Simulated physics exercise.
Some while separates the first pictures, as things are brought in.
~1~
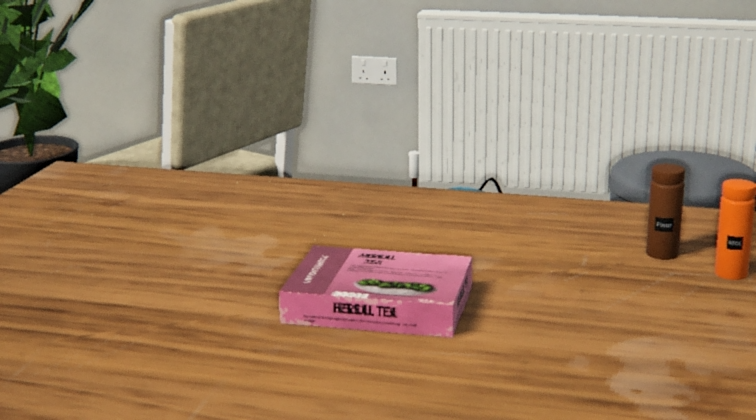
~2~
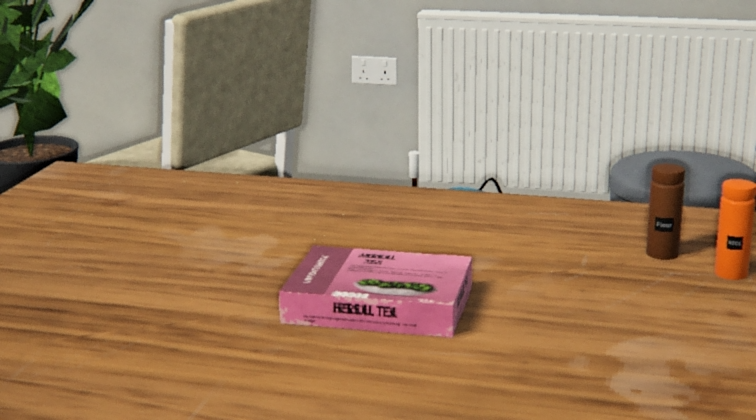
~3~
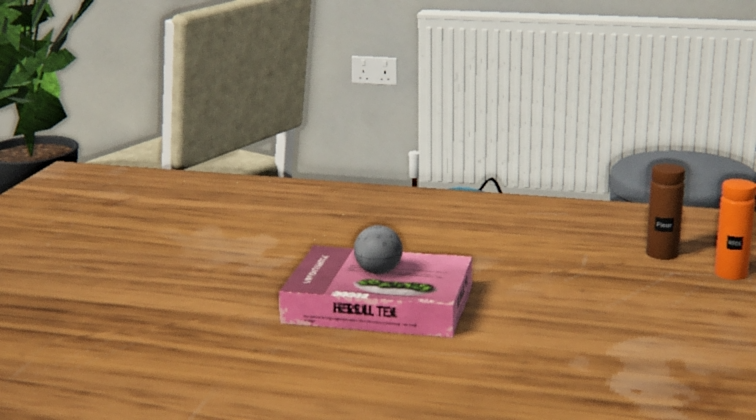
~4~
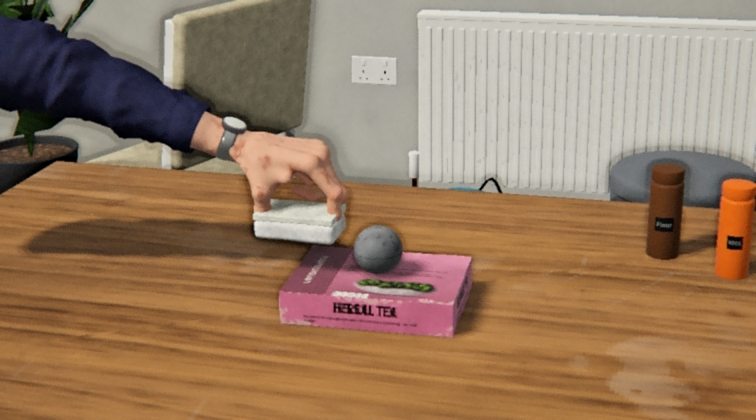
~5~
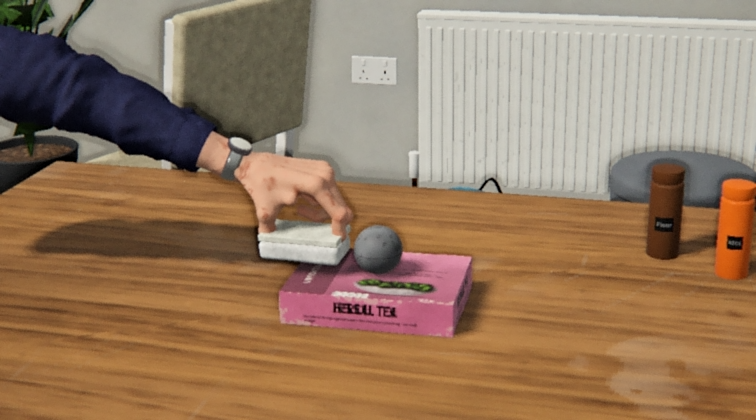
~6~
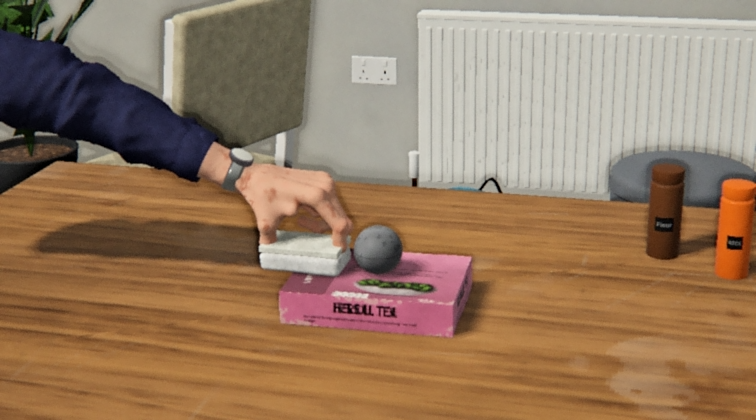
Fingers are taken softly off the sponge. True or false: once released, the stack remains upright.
True.
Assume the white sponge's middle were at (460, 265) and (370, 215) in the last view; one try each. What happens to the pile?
Try one: It stands firm; try two: It topples.
Then, 1.00 s on from there, no change.
Then, 2.00 s on from there, white sponge resting near (306, 254).
In the end, all 5 unmoved. At the end, from the last picture's camera, white sponge near (306, 254). The pile stays up.
